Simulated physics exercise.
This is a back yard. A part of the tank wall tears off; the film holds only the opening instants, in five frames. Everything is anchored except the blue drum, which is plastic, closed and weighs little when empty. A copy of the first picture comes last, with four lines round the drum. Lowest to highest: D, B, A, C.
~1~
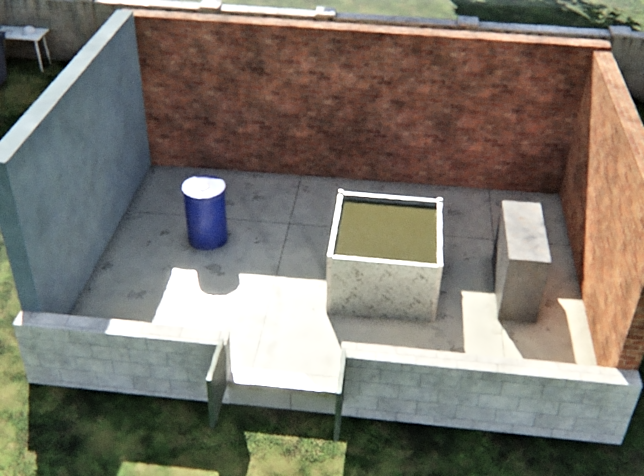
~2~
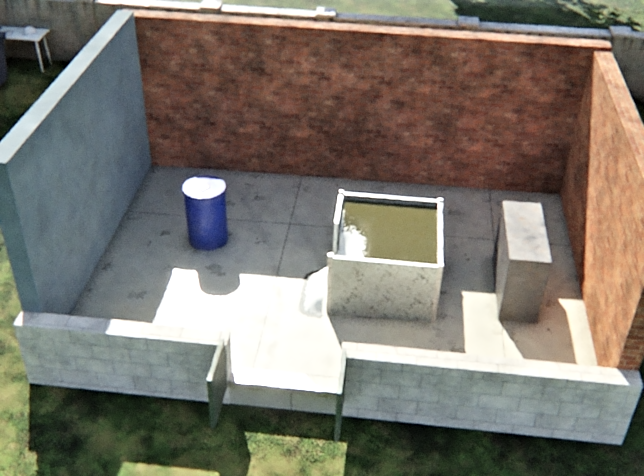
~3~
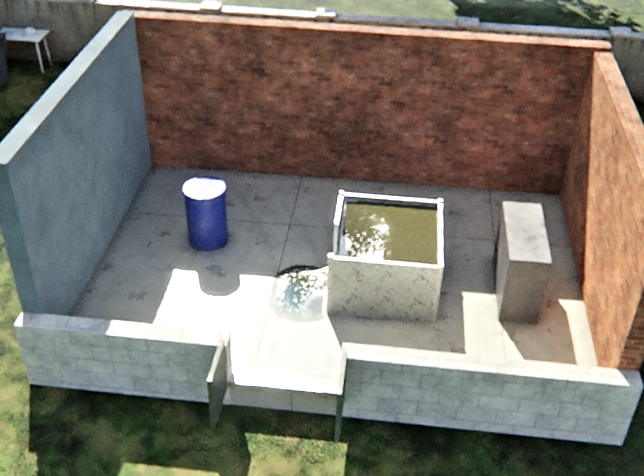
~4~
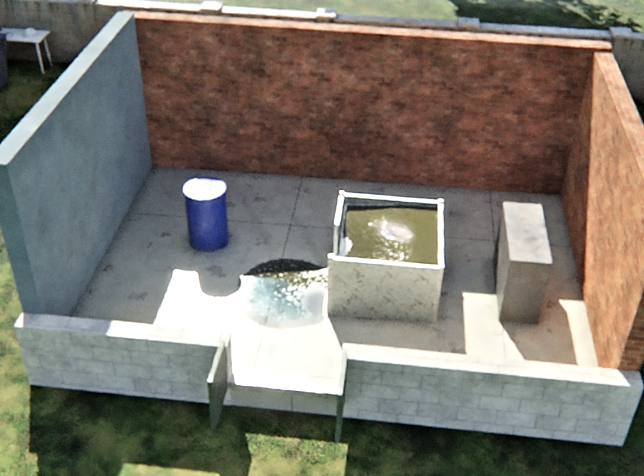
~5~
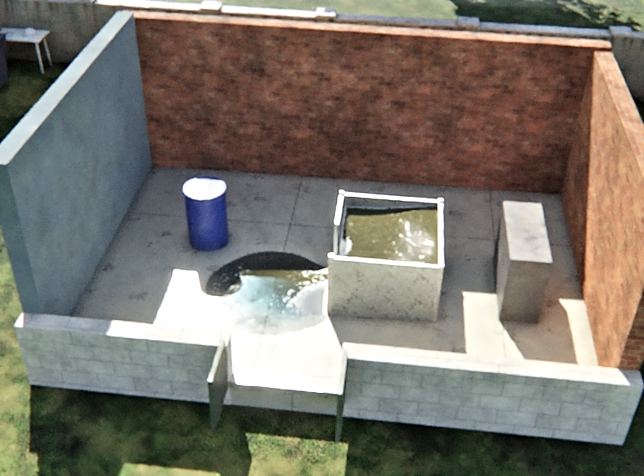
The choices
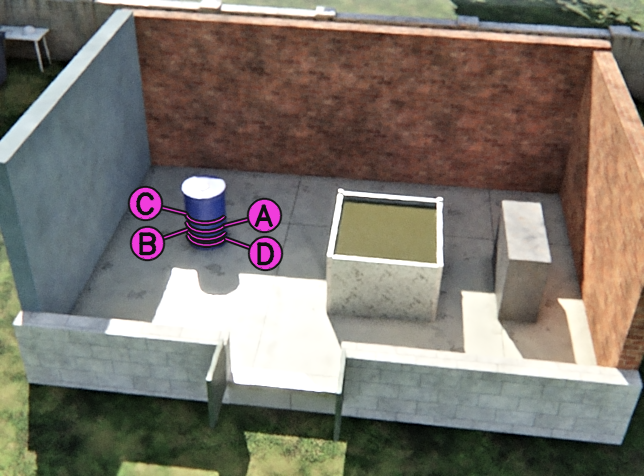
Back yard with water pouring from the left side of a square tank and spreading leftward across the paving toward a blue drum.
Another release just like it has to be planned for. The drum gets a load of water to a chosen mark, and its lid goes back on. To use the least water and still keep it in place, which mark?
That is line B.
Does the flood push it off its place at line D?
Yes, it does.
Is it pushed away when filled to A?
No.
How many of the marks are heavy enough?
Three of them.
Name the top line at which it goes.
That is line D.
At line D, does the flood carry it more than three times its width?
No, less.
On the marked copy, A at (202, 231); B at (203, 239); C at (201, 223); D at (203, 244); from the bottom up D, B, A, C.
If A is chosen, it does not move.
If B is chosen, it shifts by a finger or two and stays.
If C is chosen, it does not move.
If D is chosen, it is pushed about twice its own width away.
